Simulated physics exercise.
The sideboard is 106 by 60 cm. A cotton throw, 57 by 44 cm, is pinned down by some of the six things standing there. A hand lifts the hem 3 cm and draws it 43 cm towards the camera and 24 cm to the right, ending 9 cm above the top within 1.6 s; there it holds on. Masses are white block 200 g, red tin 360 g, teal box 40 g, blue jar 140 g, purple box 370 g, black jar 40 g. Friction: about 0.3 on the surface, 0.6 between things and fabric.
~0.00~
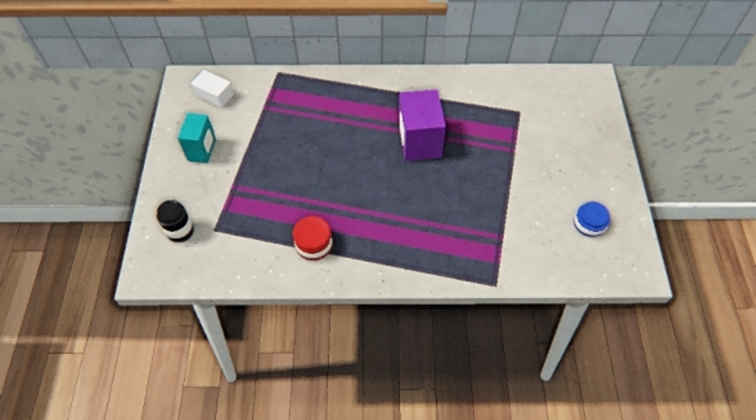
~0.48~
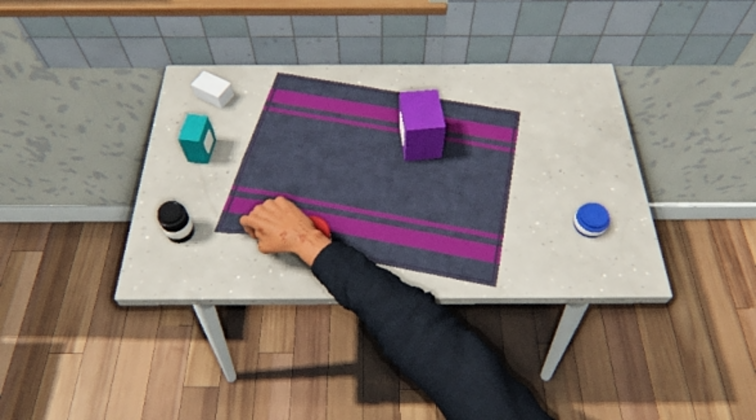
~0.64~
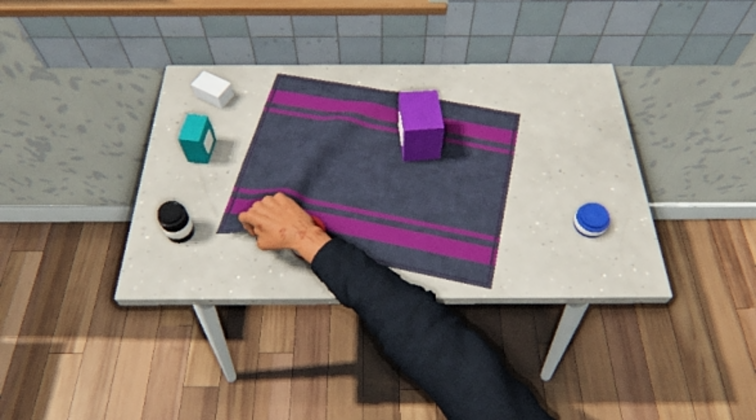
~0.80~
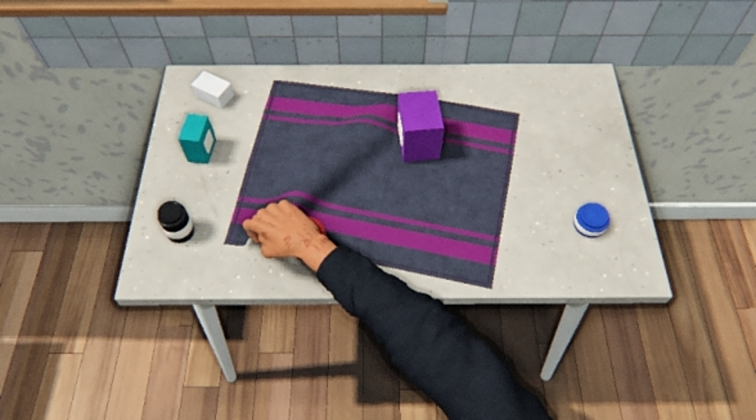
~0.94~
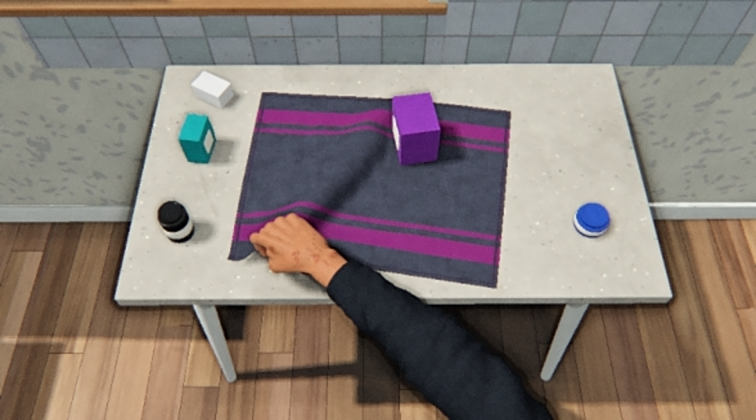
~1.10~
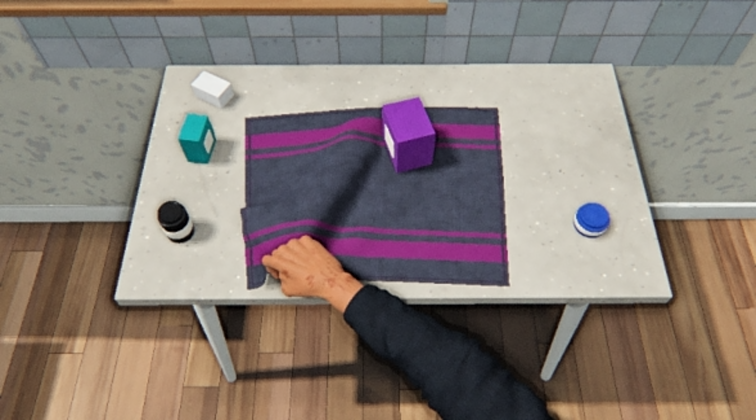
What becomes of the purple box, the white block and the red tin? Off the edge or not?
The purple box stays on, the white block stays on, the red tin falls off.
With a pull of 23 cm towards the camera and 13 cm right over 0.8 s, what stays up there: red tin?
Then: Red tin drops off.
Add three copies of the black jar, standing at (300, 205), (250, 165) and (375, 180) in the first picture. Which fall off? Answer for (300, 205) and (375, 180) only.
In that order: Goes over, falls off.
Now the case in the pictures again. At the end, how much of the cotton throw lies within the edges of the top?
Some 35 per cent of it.
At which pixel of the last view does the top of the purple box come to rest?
Near (376, 238).
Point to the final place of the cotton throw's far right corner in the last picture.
Around (415, 169).
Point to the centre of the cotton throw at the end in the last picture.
Near (373, 324).
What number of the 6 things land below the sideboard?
I count 1.
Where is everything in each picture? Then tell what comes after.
In the first picture, shows, purple box (422, 109); white block (211, 83); red tin (312, 232); cotton throw corners (214, 232) (278, 72) (520, 112) (497, 287).
In the second picture, shows, cotton throw corners (278, 72) (520, 112); grip (258, 237).
In the third picture, shows, red tin (306, 231); cotton throw corners (277, 73) (520, 114); grip (257, 233).
In the fourth picture, shows, cotton throw corners (274, 80) (519, 114); grip (261, 241).
In the fifth picture, shows, purple box (416, 112); cotton throw corners (262, 92) (511, 112); grip (268, 254).
In the sixth picture, shows, purple box (409, 119); white block (211, 84); cotton throw corners (245, 118) (498, 108) (509, 286); grip (280, 276).
At 1.4 s, 90 % of the cotton throw is still over the top; red tin over the edge, purple box 11 cm off its start.
At 1.7 s, 70 % of the cotton throw is still over the top; red tin over the edge, purple box 20 cm off its start.
At 1.9 s, 45 % of the cotton throw is still over the top; red tin over the edge, purple box 28 cm off its start at (375, 219).
At 2.2 s, 35 % of the cotton throw is still over the top; red tin over the edge, purple box 32 cm off its start.
At 3.8 s, 35 % of the cotton throw is still over the top; red tin over the edge, purple box 32 cm off its start at (376, 238), white block 0 cm off its start at (211, 84).
